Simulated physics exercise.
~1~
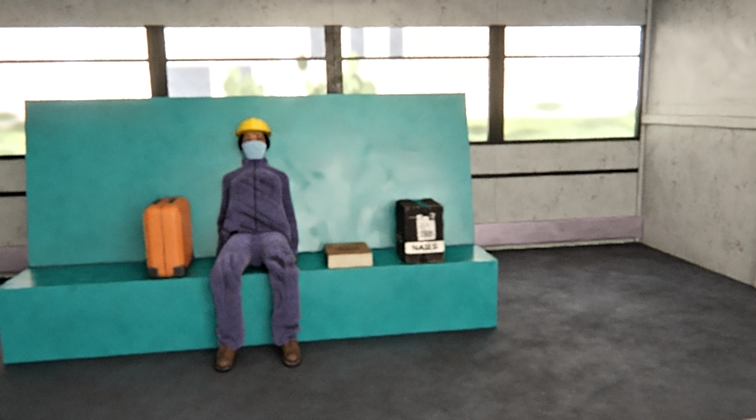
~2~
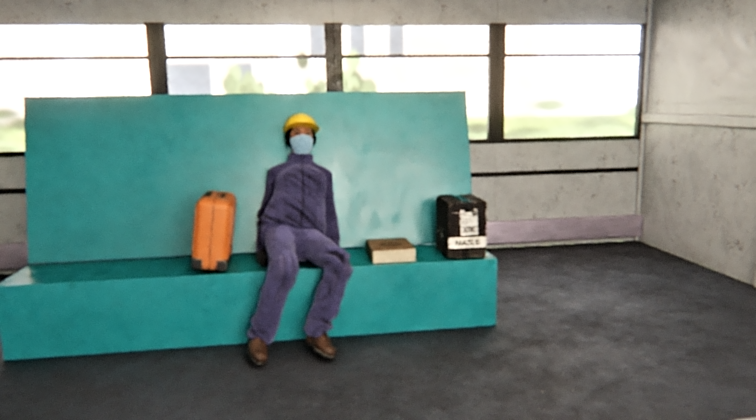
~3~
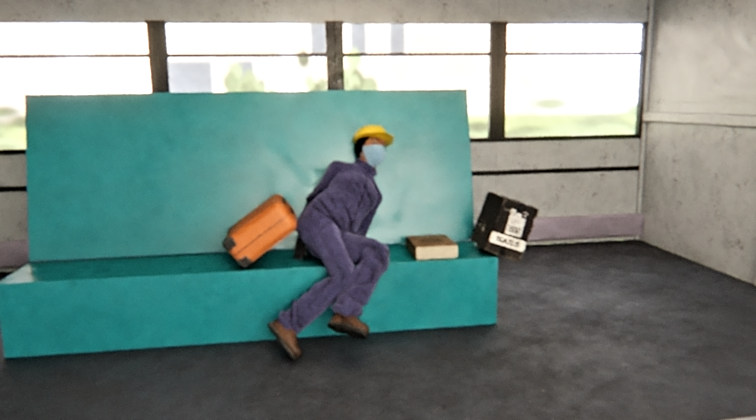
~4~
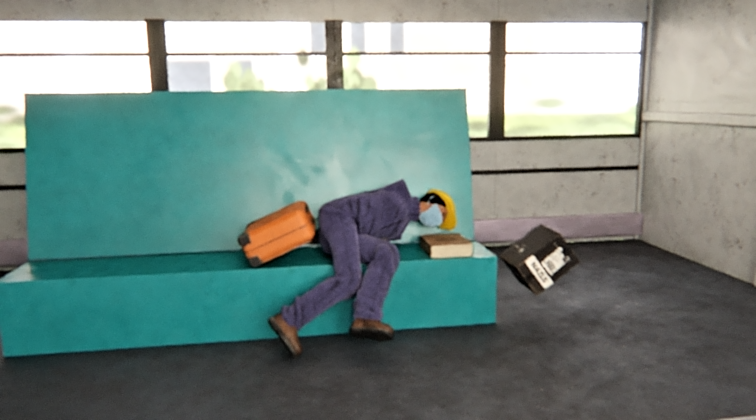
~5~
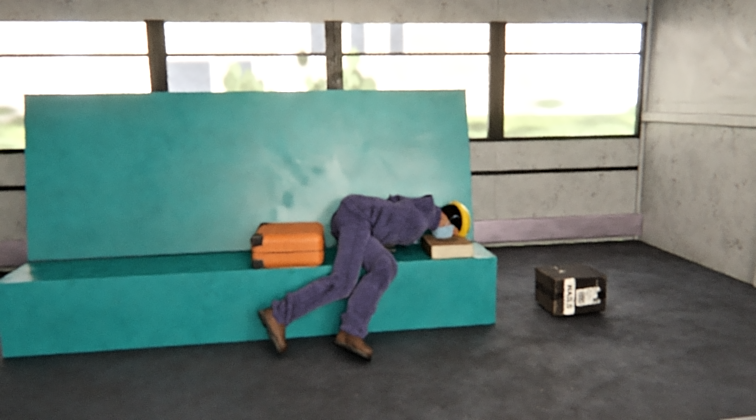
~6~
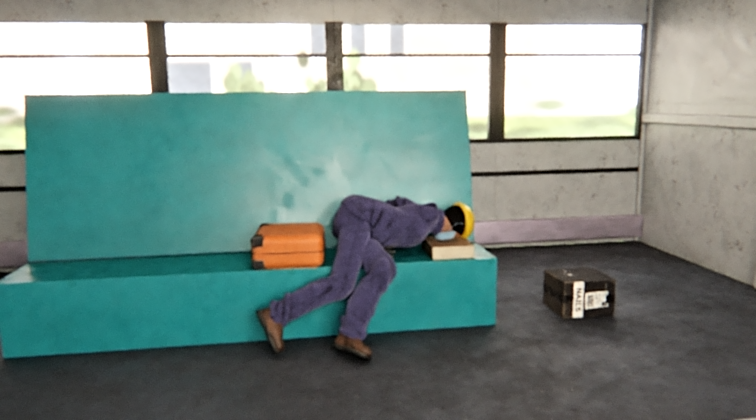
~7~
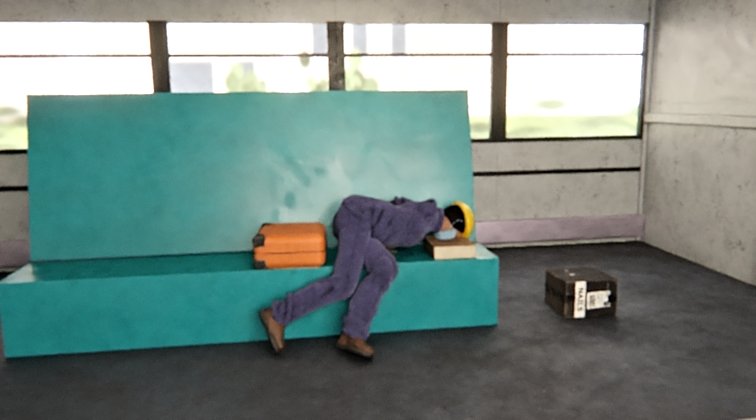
A masked person in a yellow hard hat slid right along a teal bench with an orange case, a brown box and a black pack, then slumped sideways, head by the box, as the case toppled and the pack dropped to the floor.
